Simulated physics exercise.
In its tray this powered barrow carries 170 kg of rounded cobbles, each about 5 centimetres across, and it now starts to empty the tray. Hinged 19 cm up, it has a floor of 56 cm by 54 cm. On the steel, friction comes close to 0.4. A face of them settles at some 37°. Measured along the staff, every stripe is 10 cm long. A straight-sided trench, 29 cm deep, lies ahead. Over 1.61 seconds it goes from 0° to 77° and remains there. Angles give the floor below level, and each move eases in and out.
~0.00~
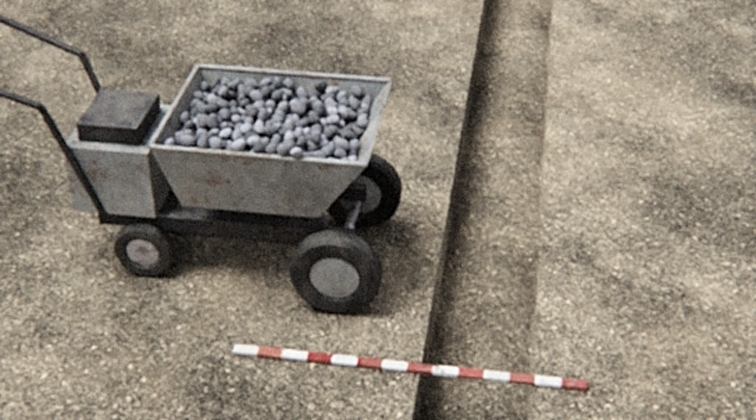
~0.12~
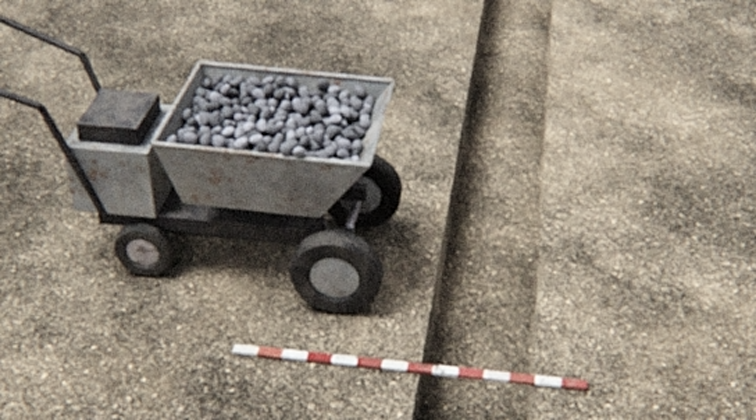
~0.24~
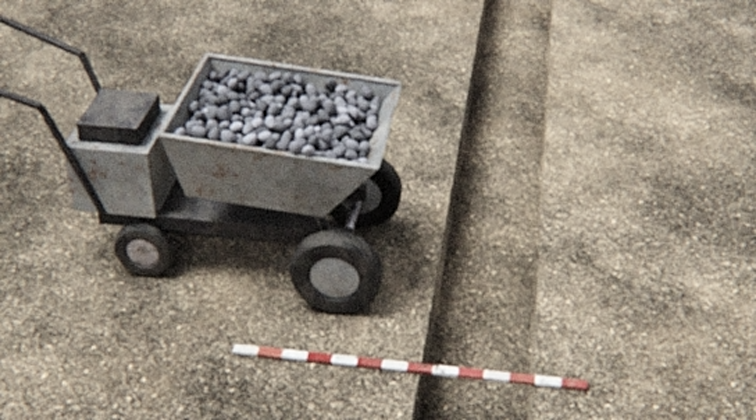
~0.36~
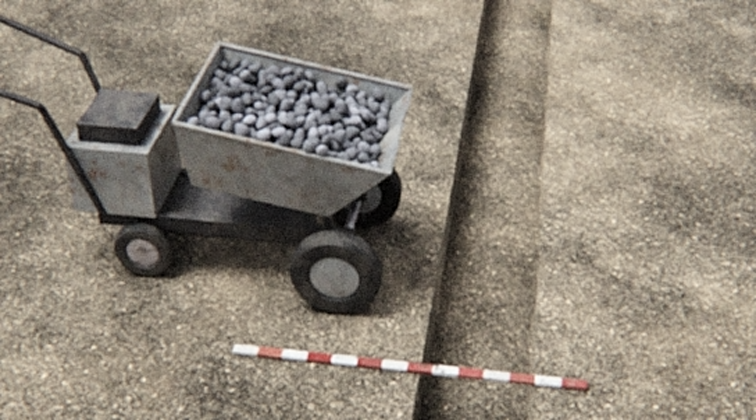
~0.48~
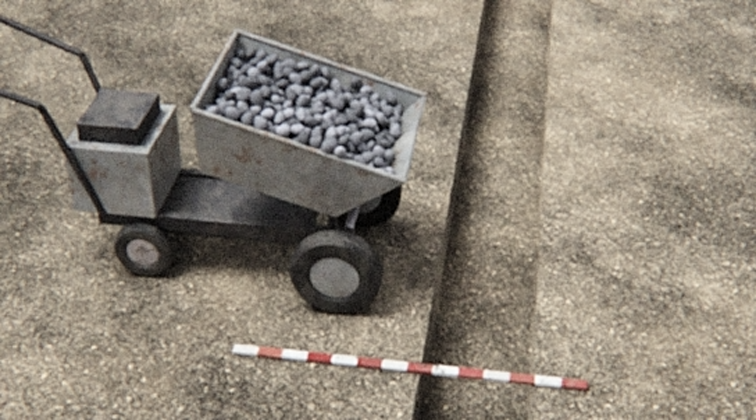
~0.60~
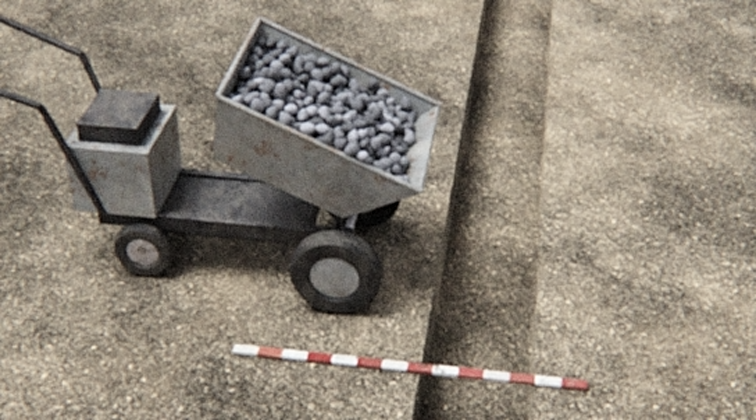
A powered barrow raises the back of its metal tray, tilting the grey cobbles rightward.
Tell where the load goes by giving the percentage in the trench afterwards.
About 74 per cent of the load is in the trench.
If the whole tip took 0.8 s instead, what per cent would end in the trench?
Close to 55 percent, then.
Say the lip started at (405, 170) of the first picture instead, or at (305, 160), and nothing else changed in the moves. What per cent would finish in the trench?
The first gives about 45 percent and the second about 100 percent.
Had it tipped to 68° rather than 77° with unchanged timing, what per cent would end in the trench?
It comes out at about 70 percent.
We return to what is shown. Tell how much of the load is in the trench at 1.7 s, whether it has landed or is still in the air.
About 40 per cent by then.
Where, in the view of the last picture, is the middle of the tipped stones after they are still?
Centre estimate: Around (511, 314).
After 1.2 s the floor is at 65°; 98 % in the tray, 2 % in the trench; the foremost stones are at (507, 244).
After 1.7 s the floor is at 77°; 43 % in the tray, 38 % in the trench, 19 % past the trench; the foremost stones are at (652, 289).
After 2.1 s the floor is at 77°; 17 % in the tray, 57 % in the trench, 26 % past the trench; the foremost stones are at (753, 319).
After 4.0 s the floor is at 77°; 0 % in the tray, 74 % in the trench, 26 % past the trench; the foremost stones are past the picture's edge.
